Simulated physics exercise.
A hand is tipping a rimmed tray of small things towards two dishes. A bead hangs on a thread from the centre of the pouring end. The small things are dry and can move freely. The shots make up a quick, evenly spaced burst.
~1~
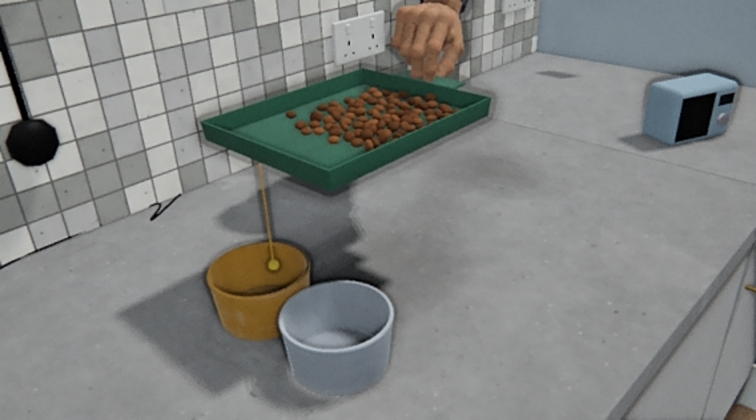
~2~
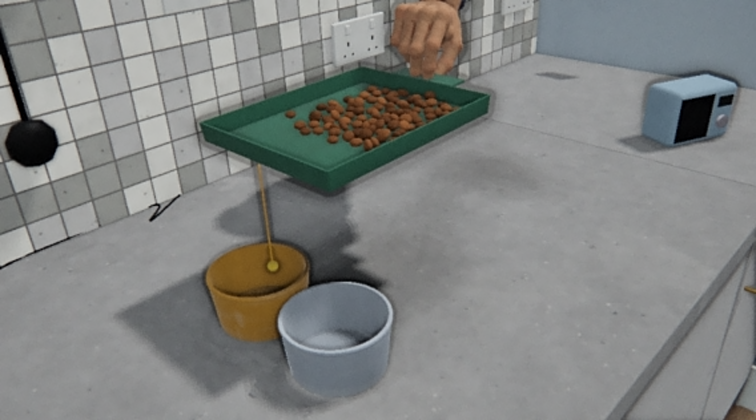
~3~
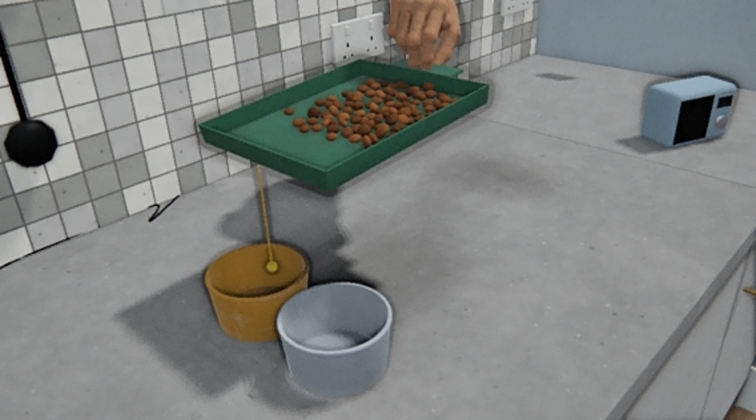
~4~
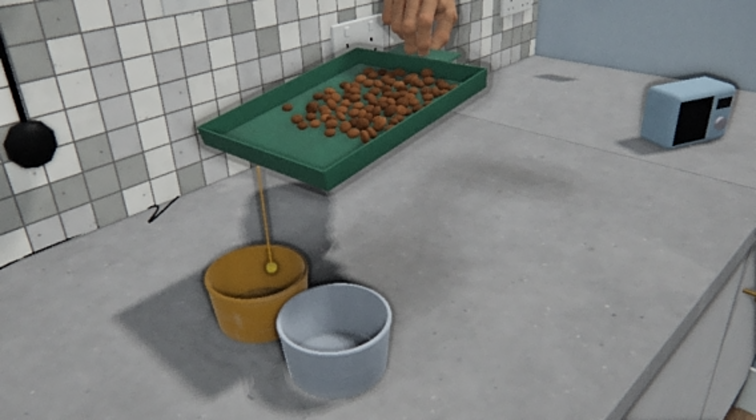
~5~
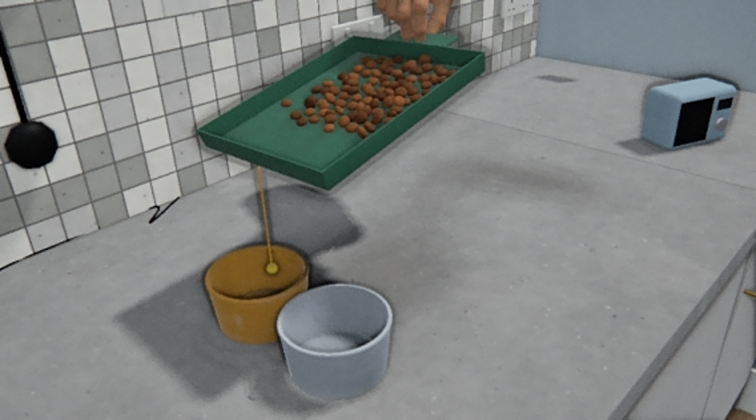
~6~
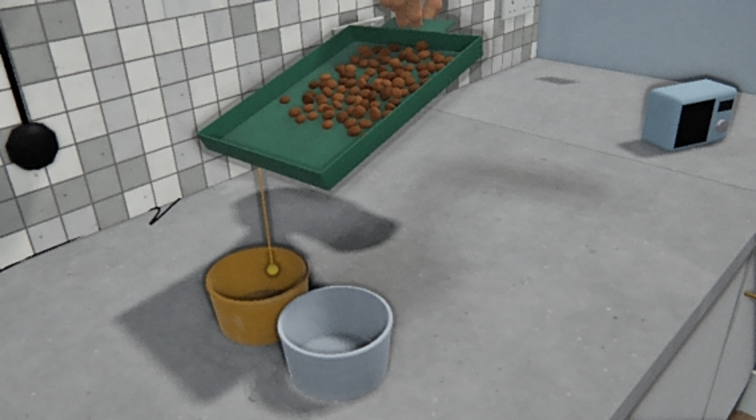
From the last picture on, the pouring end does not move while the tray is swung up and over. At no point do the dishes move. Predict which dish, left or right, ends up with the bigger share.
The dish to the left will collect more.
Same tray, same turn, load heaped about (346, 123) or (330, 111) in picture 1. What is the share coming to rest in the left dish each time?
Share in order: Roughly 20 %, 30 %.
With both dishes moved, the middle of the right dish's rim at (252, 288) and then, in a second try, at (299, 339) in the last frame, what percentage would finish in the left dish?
Respectively 20 % and 60 %.
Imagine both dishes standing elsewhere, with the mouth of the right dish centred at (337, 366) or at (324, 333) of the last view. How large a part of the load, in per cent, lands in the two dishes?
The first yields 40 per cent and the second 50 per cent.
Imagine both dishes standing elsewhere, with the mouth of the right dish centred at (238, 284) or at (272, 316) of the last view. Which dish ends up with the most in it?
Case one: The dish at right. Case two: The dish at left.
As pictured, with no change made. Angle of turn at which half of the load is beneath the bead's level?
About 110° of tilt.
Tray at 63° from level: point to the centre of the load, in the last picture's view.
I'd mark it close to (246, 147).
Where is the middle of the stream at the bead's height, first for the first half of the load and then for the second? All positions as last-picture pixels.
At (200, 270) for the first part, then at (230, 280) for the others.
Just after the last frame, tray tipped steeply; the larger part on the tray; about a tenth in the air.
A moment on, tray tipped past a quarter turn; roughly half on the tray; about a tenth in the left dish; roughly a third outside both; about a tenth in the air.
Further on, tray tipped past a quarter turn; roughly a quarter in the left dish; roughly two thirds outside both.
When it is over, tray tipped past a quarter turn; not one in the right dish; roughly a quarter in the left dish; roughly two thirds outside both.
